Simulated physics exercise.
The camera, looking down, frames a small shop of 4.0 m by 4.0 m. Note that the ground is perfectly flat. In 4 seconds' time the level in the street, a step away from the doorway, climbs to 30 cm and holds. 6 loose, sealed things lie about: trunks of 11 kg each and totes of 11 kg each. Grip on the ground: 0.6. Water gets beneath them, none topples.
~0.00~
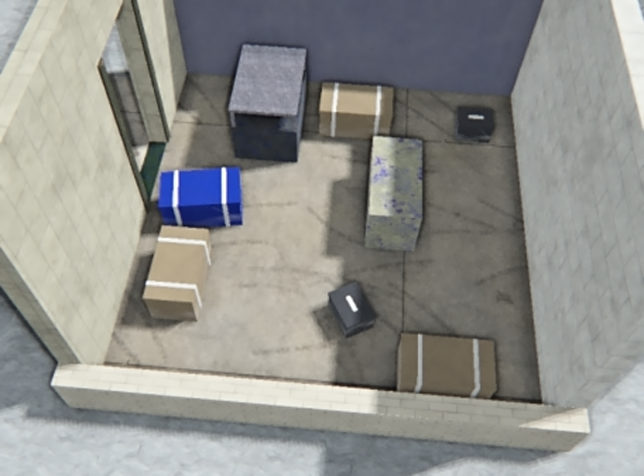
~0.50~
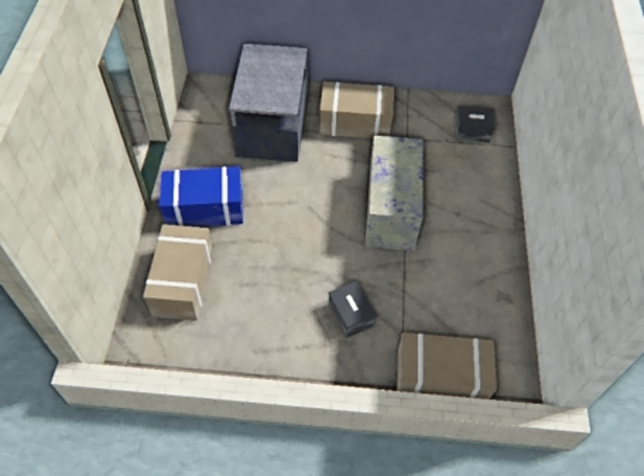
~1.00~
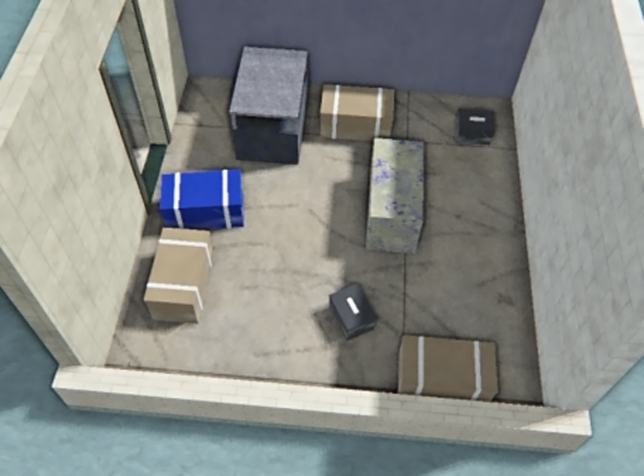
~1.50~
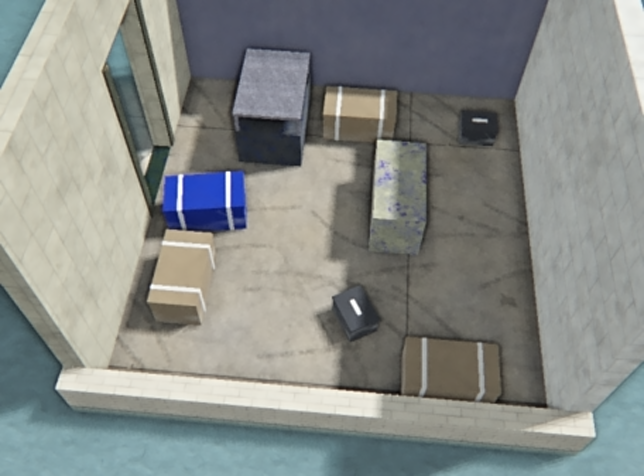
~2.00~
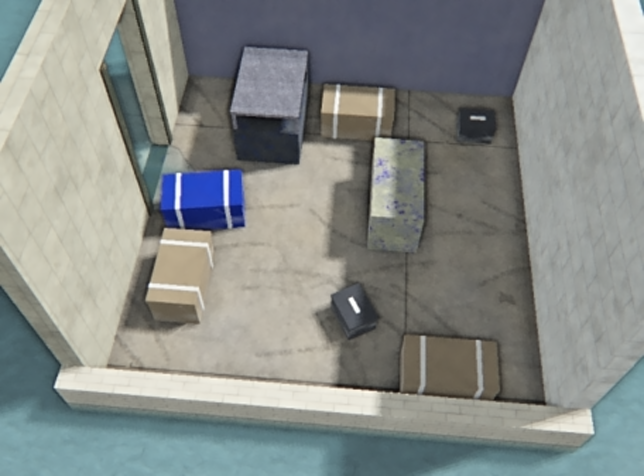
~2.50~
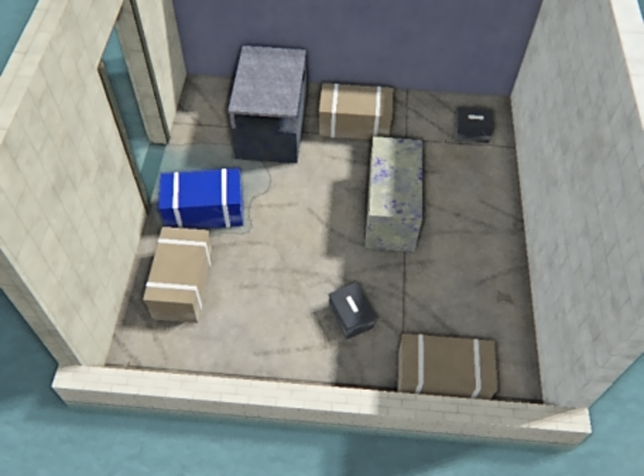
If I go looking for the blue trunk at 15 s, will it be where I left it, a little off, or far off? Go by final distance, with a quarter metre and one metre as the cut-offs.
You will find it far off.
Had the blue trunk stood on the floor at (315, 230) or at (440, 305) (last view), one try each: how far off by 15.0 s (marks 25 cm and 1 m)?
Run 1 - well off; run 2 - well off.
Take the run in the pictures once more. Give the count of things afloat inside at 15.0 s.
6 of them.
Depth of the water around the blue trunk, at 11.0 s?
Depth approx. 8 cm.
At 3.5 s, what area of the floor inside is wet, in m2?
Some 4.0 m2 of it.
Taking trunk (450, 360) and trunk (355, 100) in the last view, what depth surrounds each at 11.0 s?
First about 14 cm, second about 16 cm.
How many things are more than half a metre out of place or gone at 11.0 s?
Answer: 6.
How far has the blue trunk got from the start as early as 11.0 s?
Shift by then: About 60 cm.
After 3.5 s the blue trunk is near (208, 209), 0.3 m from its start, aground; 0 afloat.
After 6.8 s the blue trunk is near (303, 307), 1.7 m from its start, afloat; 3 afloat.
After 11.0 s the blue trunk is near (185, 237), 0.6 m from its start, afloat; 6 afloat.
After 15.0 s the blue trunk is near (225, 320), 1.6 m from its start, afloat; 6 afloat.
